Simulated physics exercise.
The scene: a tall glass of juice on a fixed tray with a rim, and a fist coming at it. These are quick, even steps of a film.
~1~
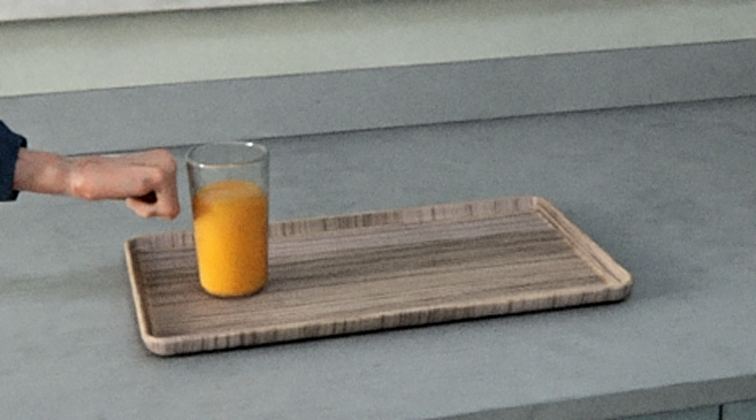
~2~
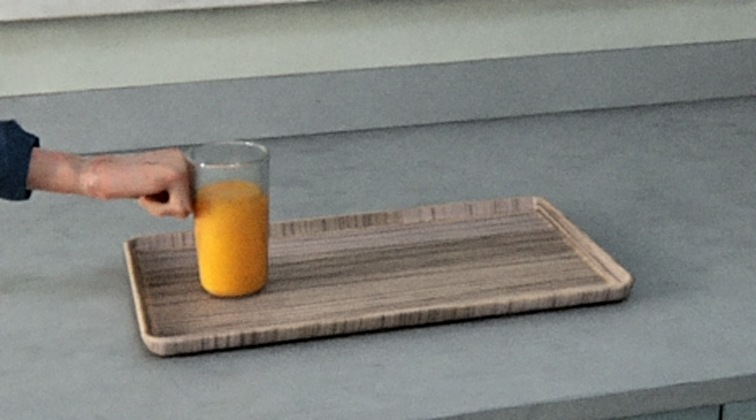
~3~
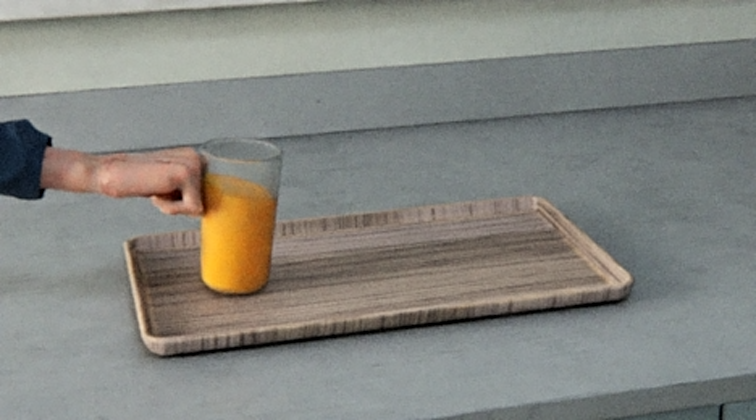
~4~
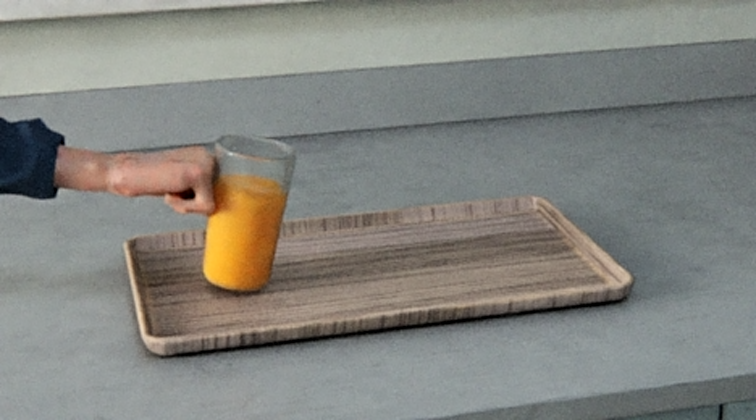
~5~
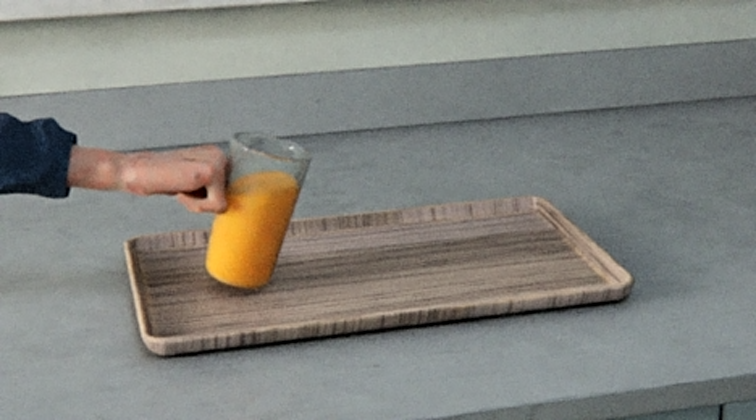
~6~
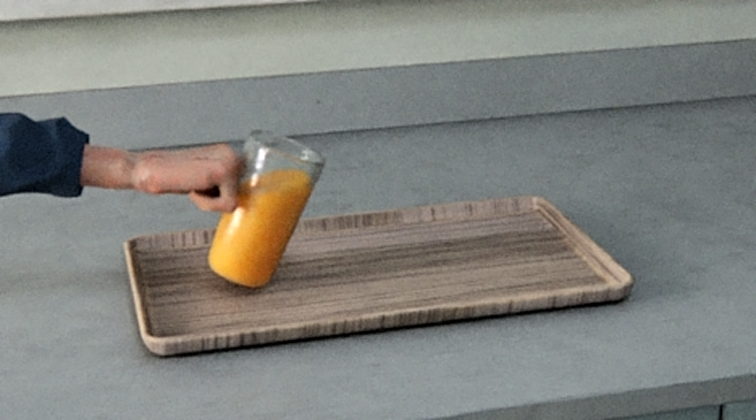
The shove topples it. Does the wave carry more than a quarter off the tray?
In the end over a quarter gets off the tray.
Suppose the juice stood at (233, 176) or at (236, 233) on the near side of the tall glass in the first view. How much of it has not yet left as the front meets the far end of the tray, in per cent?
In turn 55 and 70 in a hundred.
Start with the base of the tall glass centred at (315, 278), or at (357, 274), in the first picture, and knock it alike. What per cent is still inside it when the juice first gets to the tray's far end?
First some 75, then 85 per cent.
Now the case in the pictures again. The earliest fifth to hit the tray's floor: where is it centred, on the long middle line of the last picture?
Near (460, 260).
A moment on, the tall glass is falling and 100 per cent is in the glass, 0 on the tray and 0 above or beyond its rim.
Next, the tall glass lies on its side and 78 per cent is in the glass, 6 on the tray and 16 above or beyond its rim.
Then the tall glass lies on its side and 46 per cent is in the glass, 44 on the tray and 9 above or beyond its rim.
Later the tall glass lies on its side and 24 per cent is in the glass, 40 on the tray and 36 above or beyond its rim.
Finally, 63 per cent is held by tray and glass, 37 is off the tray.
